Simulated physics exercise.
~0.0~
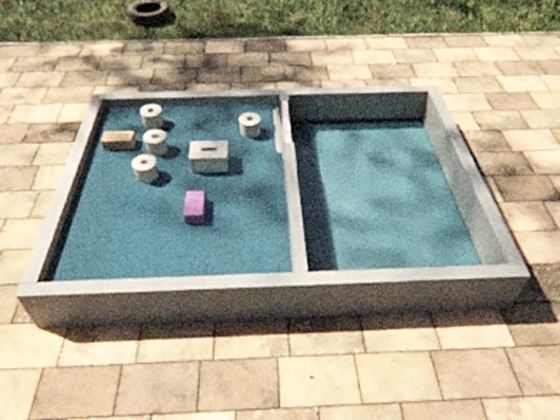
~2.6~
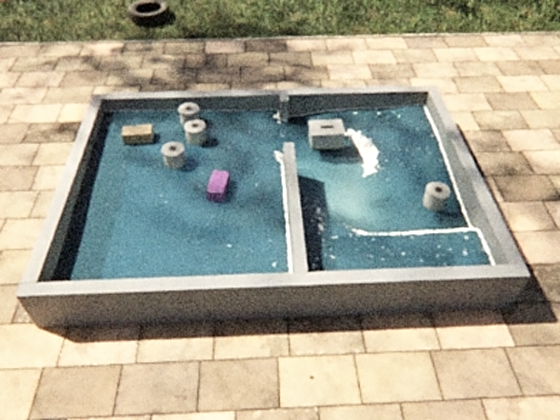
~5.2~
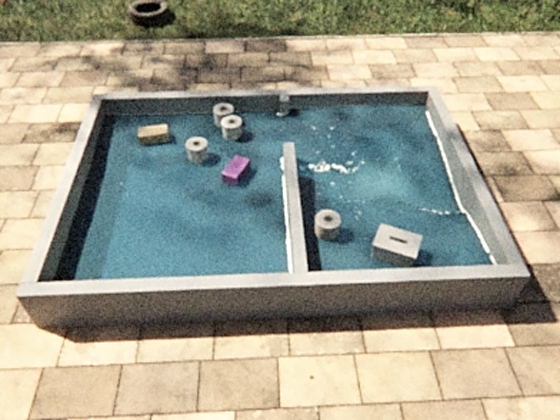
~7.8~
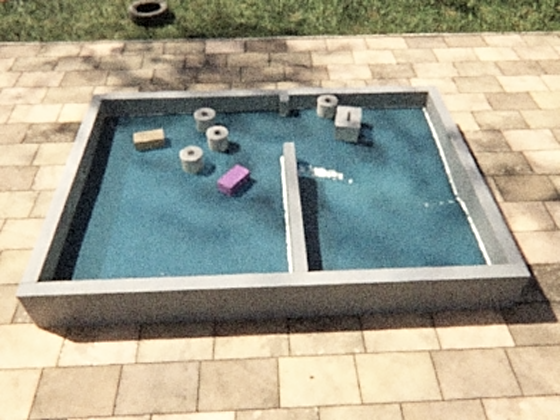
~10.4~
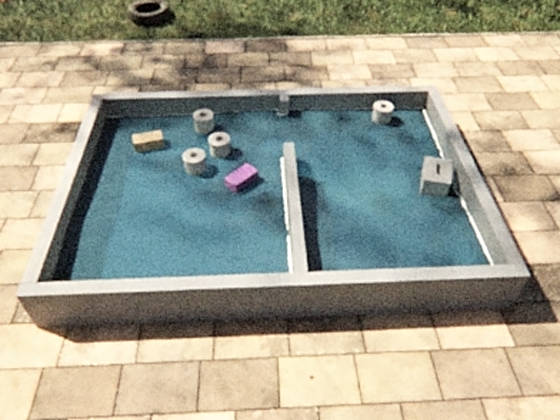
Water rushes through an opening in the divider of a shallow basin, carrying a pale slotted box and a white cylinder into the right side, where they drift around, while the purple block shifts slightly right and ends still afloat left of the divider with the remaining objects.
